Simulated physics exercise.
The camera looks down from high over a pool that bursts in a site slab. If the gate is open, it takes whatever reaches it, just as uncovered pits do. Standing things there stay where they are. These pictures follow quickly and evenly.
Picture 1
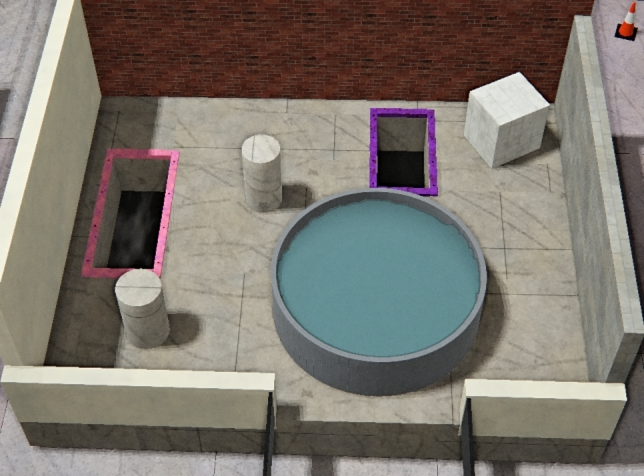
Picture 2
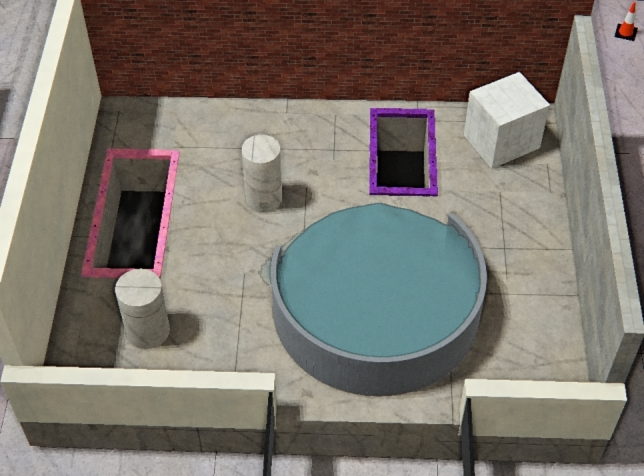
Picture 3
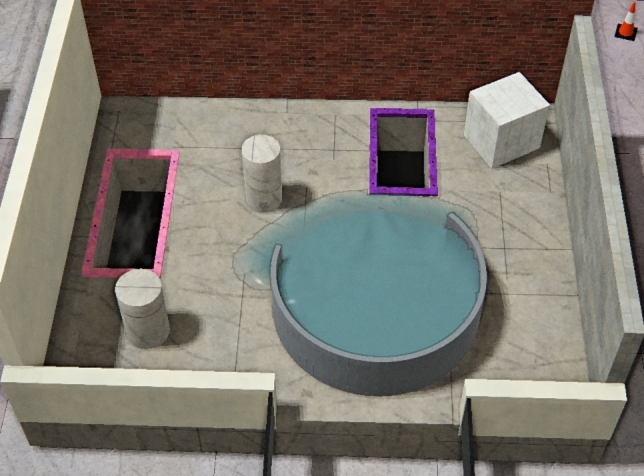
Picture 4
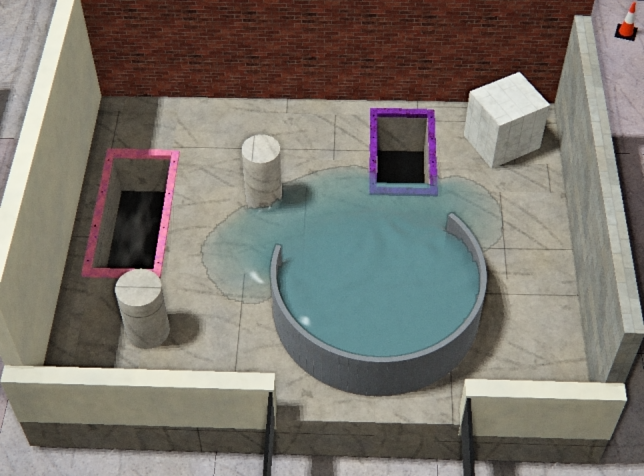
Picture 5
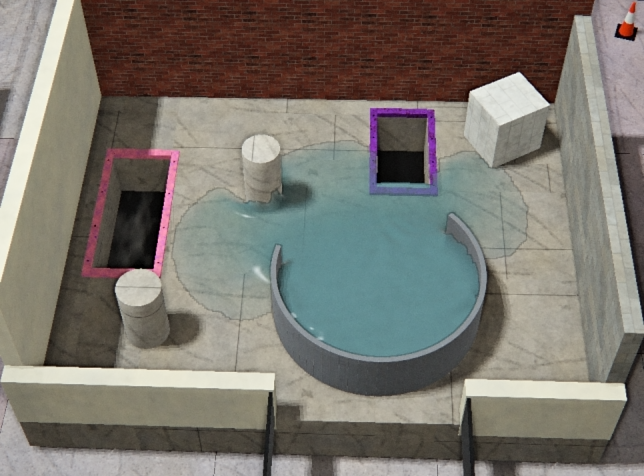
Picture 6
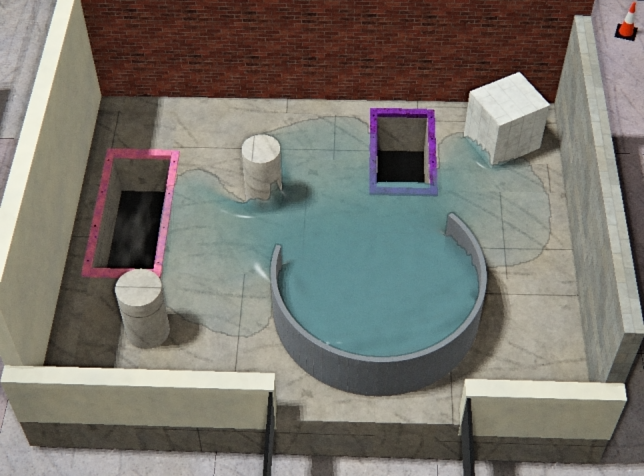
In this clip, a round gray pool on a walled slab breaks open on its far side, and blue water spreads out around a pillar, the purple-framed pit and toward the pink-framed pit, reaching a pale block.
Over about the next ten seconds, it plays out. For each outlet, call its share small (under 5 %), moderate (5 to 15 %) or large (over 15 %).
The gate - small, the purple pit - large, the pink pit - large.
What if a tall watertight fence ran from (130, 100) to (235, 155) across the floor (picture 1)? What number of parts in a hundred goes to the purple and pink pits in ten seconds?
Purple 35 %, pink 20 %.
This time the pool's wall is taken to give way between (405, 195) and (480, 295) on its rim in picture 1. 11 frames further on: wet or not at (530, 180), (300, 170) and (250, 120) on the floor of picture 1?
Result, in sequence: Inundated; untouched by the flood; untouched by the flood.
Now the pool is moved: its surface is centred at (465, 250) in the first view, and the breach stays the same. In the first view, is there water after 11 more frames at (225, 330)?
Untouched.
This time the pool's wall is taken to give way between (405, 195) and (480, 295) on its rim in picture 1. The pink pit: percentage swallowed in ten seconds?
For pink, it comes to 2 percent.
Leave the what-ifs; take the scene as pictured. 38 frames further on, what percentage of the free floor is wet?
Around 90 in a hundred.
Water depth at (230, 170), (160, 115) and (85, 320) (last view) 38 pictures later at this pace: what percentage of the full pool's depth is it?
Estimate: 4, 18, 4 %.
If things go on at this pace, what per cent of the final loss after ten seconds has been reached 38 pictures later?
I'd say about 85 per cent.
A moment on, water covers 50 % of the floor; the gate 0 %, the purple pit 7 %, the pink pit 4 %.
Next, water covers 55 % of the floor; the gate 0 %, the purple pit 13 %, the pink pit 8 %.
Then, water covers 70 % of the floor; the gate 0 %, the purple pit 21 %, the pink pit 13 %.
Later, water covers 90 % of the floor; the gate 0 %, the purple pit 26 %, the pink pit 24 %.
In the end, water covers 95 % of the floor; the gate 3 %, the purple pit 27 %, the pink pit 30 %.
